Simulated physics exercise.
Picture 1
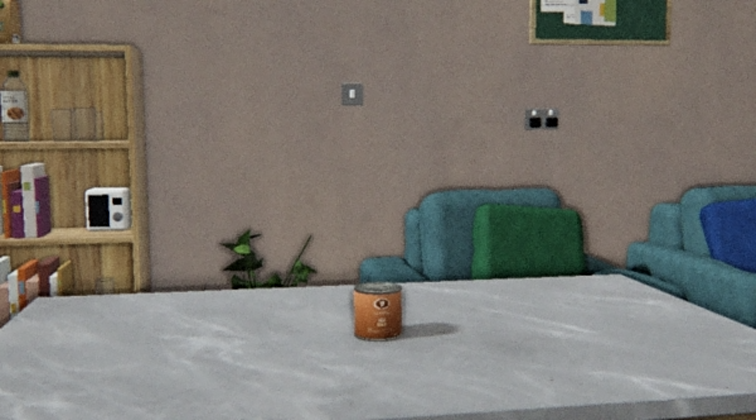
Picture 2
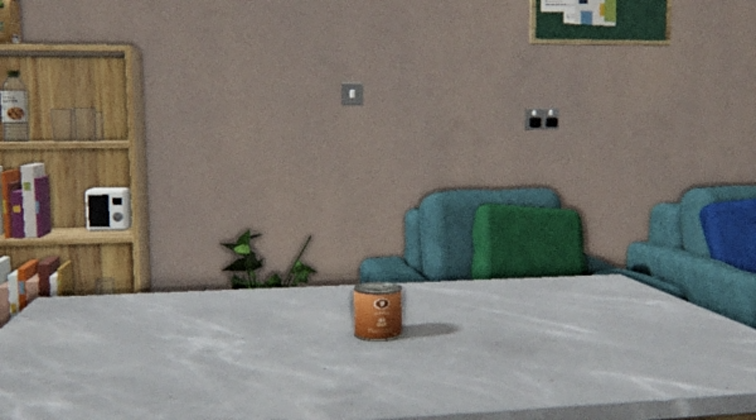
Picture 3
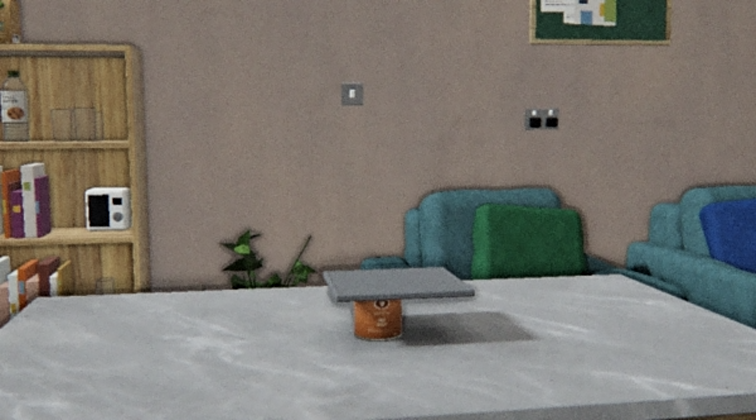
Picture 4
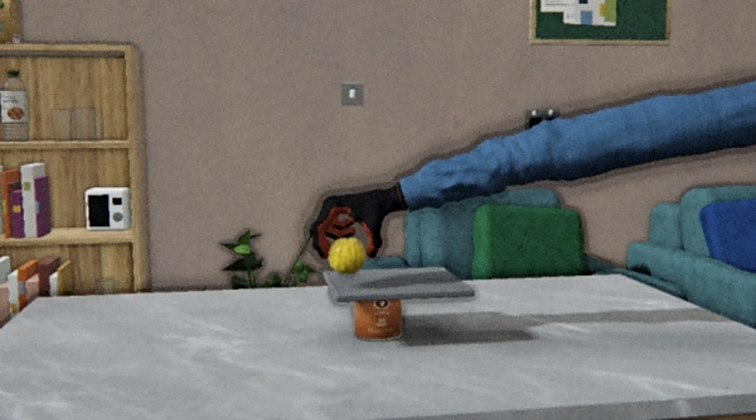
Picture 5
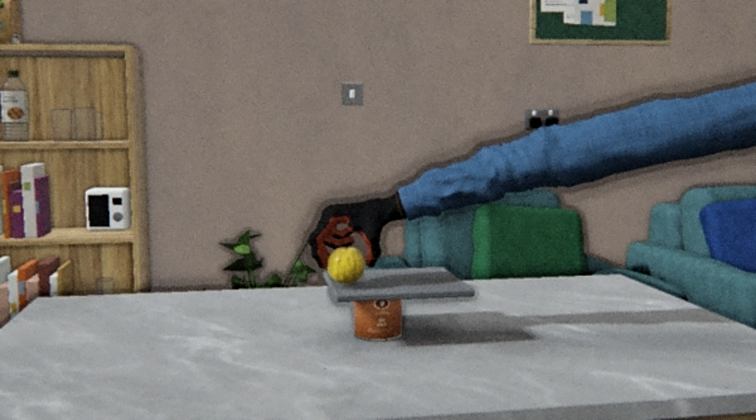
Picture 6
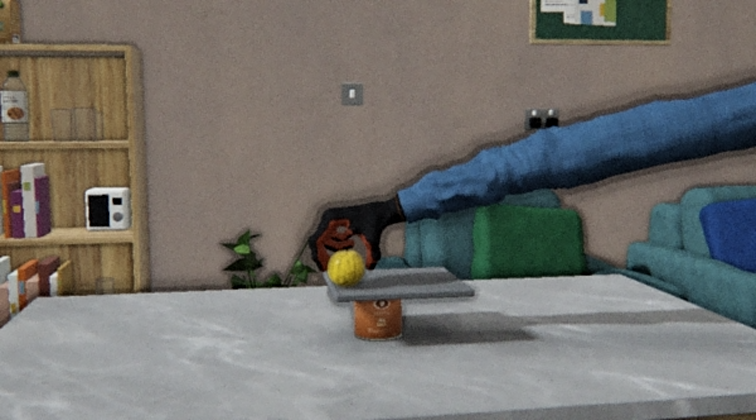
The clip shows an orange tin on a grey table; a flat grey board appears on top of it, then a gloved hand lowers a yellow apple onto the board's left side and stays beside it.
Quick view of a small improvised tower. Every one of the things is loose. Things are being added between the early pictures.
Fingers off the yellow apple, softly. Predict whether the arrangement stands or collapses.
Sure enough, it lasts just fine.
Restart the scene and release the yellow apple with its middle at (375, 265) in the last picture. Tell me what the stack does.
Well, it survives then.
Then, 0.30 s later than the last frame, all is still.
Then, 0.70 s later than the last frame, yellow apple resting near (346, 269).
When it is over, all 3 as before. End places, in pixels of the last picture, yellow apple near (346, 269). The stack holds.
